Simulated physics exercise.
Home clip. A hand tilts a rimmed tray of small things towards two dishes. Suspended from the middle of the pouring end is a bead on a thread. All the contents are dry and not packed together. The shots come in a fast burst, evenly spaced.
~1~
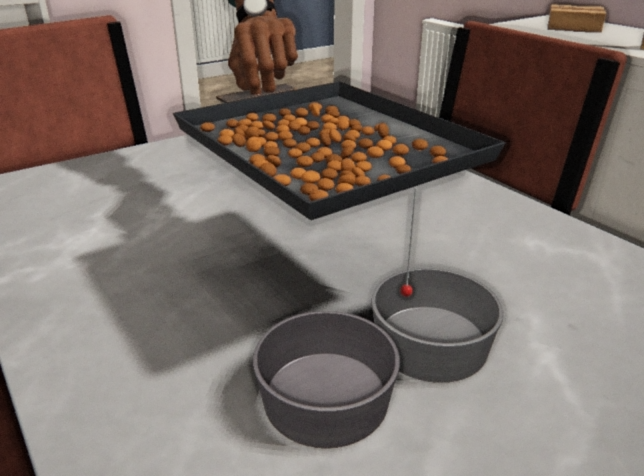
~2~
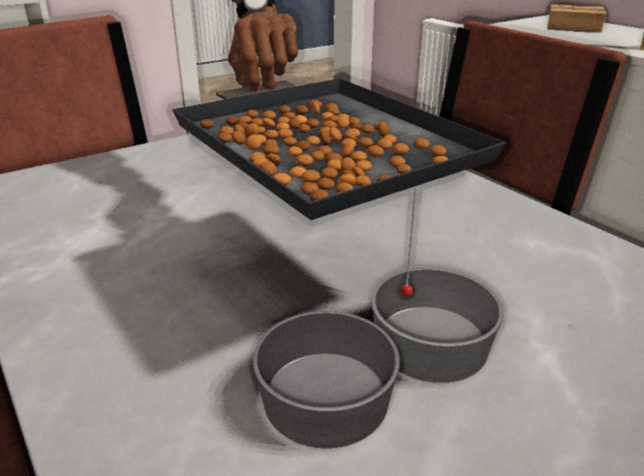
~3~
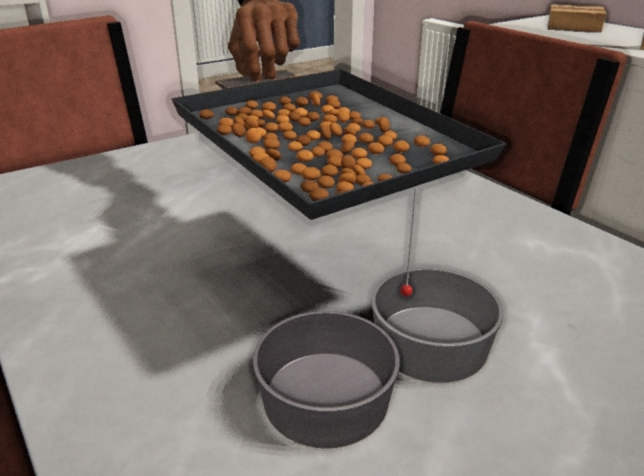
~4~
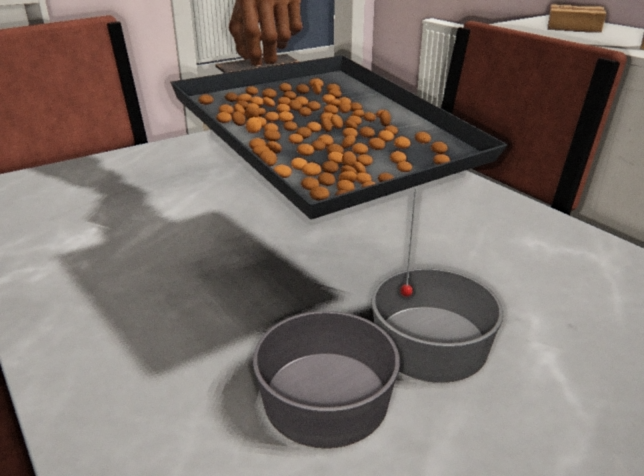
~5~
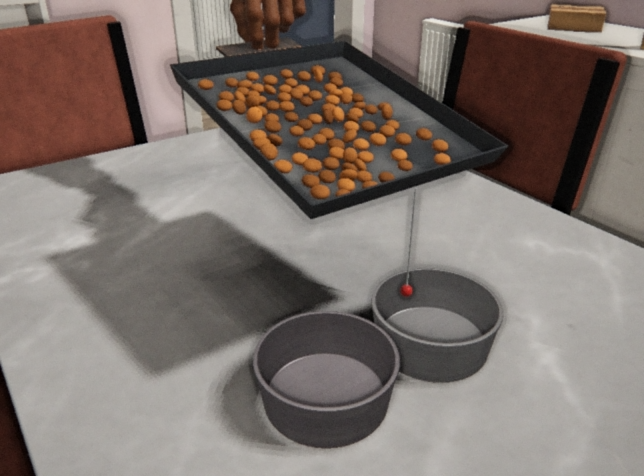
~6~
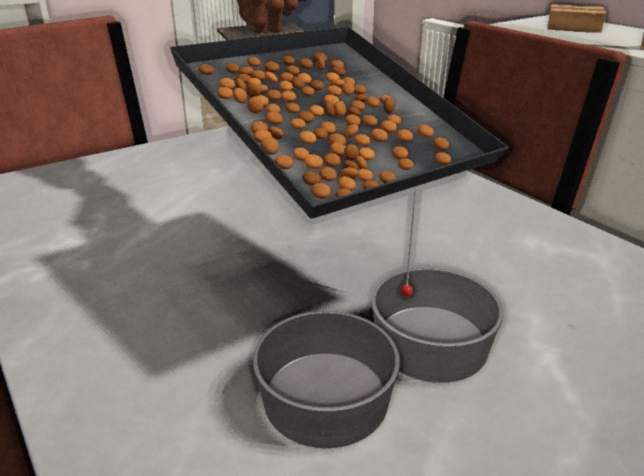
A dark rimmed tray scattered with small orange-brown pieces hangs over a pale marbled table in a home dining area, seen from slightly above. Two round grey dishes sit below it, a red bead hangs on a thread above the right one, and reddish-brown chairs stand behind. A hand at the far end steadily raises that side, tilting the tray gradually toward the dishes, while the camera stays still.
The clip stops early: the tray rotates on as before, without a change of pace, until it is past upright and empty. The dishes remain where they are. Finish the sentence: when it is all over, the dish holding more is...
The right one.
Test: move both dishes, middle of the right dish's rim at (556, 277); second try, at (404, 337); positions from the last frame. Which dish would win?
On the first go the left-side one comes out on top, and on the second go the right-side one.
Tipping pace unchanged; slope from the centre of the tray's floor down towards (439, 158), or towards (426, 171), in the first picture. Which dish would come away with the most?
In turn: Right; the right one.
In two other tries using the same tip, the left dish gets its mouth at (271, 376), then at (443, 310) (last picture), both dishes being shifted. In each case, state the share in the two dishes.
Trial 1 near 40 %, trial 2 near 50 %.
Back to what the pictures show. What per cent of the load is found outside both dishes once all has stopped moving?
Near 40 in a hundred.
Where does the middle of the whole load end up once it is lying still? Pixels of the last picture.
Roughly at (441, 366), give or take.
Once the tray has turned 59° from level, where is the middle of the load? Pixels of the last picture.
Around (398, 144).
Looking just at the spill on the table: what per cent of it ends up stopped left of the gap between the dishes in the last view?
Near 0 per cent.
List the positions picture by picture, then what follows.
The first picture shows corners of the pouring end near (311, 199) and (498, 142), level; middle of the load near (303, 148), bits of cat kibble; left dish near (370, 417); right dish near (481, 354); bead on its thread near (406, 291).
The second picture shows corners of the pouring end near (311, 199) and (498, 142), level; middle of the load near (303, 146).
The third picture shows corners of the pouring end near (312, 199) and (499, 143), tipped barely, level across its low end; middle of the load near (303, 141).
The fourth picture shows corners of the pouring end near (313, 200) and (500, 144), tipped a little, level across its low end; middle of the load near (304, 133).
The fifth picture shows corners of the pouring end near (314, 200) and (501, 144), tipped a little, level across its low end; middle of the load near (305, 125).
The sixth picture shows corners of the pouring end near (315, 200) and (502, 146), tipped clearly, level across its low end; middle of the load near (306, 117); left dish near (370, 417); right dish near (481, 354).
Shortly afterwards, tray tipped steeply; the whole lot on the tray.
Next, tray tipped right over; near half on the tray; a little in the left dish; a little in the right dish; a little outside both; near a quarter in the air.
Some moments later, tray tipped past a quarter turn; a little in the left dish; near half in the right dish; near half outside both.
In the end, tray tipped past a quarter turn; a little in the left dish; near half in the right dish; near half outside both.
